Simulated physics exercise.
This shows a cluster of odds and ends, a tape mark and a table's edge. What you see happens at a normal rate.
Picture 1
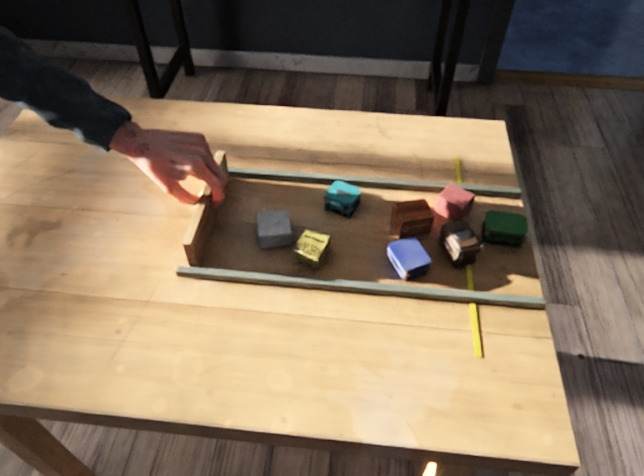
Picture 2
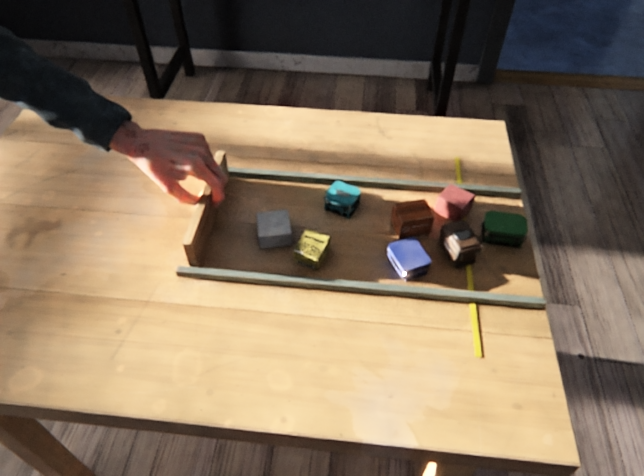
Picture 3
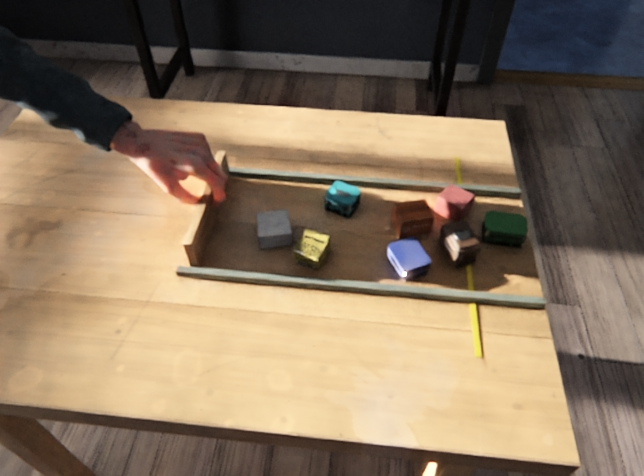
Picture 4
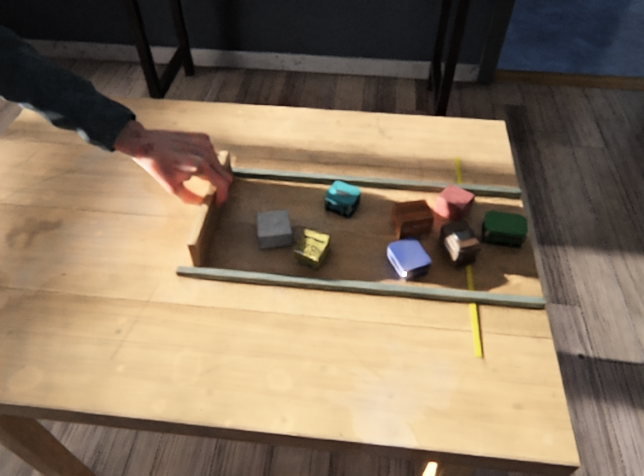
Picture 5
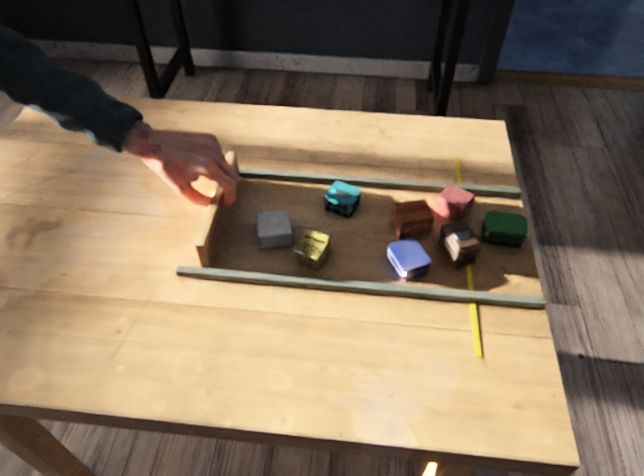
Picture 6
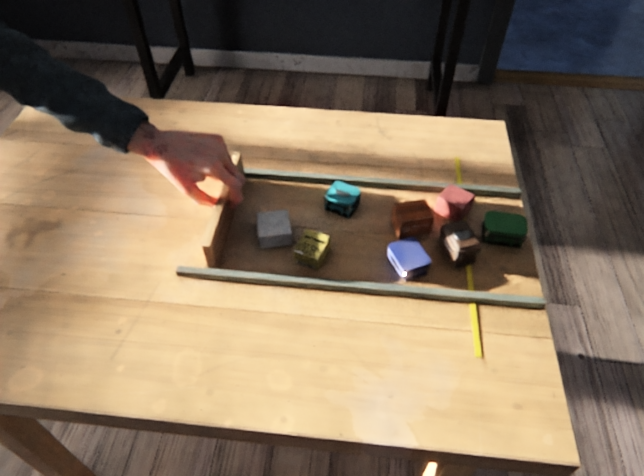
On a wooden tabletop, a hand slides an upright board slightly right between two rails, while the colourful blocks ahead stay still.
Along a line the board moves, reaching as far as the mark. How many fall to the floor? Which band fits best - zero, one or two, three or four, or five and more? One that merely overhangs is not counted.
The band that fits is one or two.
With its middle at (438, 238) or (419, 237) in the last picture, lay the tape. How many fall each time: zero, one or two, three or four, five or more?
Place by place, the count is none and then not one.
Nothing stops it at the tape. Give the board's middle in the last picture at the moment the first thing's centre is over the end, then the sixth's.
At (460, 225) for the first, at (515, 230) for the sixth.
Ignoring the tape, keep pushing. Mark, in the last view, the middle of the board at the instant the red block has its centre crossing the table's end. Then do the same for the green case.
Middle approx. at (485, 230), then approx. at (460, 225).
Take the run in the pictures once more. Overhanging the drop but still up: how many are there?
1 overhanging.
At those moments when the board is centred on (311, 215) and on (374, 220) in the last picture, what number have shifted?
Counts: 2, 5.
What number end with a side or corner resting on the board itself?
Contact count: 3.
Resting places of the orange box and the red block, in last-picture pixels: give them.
Orange box: About (504, 223); red block: About (507, 200).
Early on, none off yet; green case at rest near (504, 229); brown case at rest near (459, 244); red block at rest near (455, 203).
Finally, the number that fall off is one or two; lost, green case.
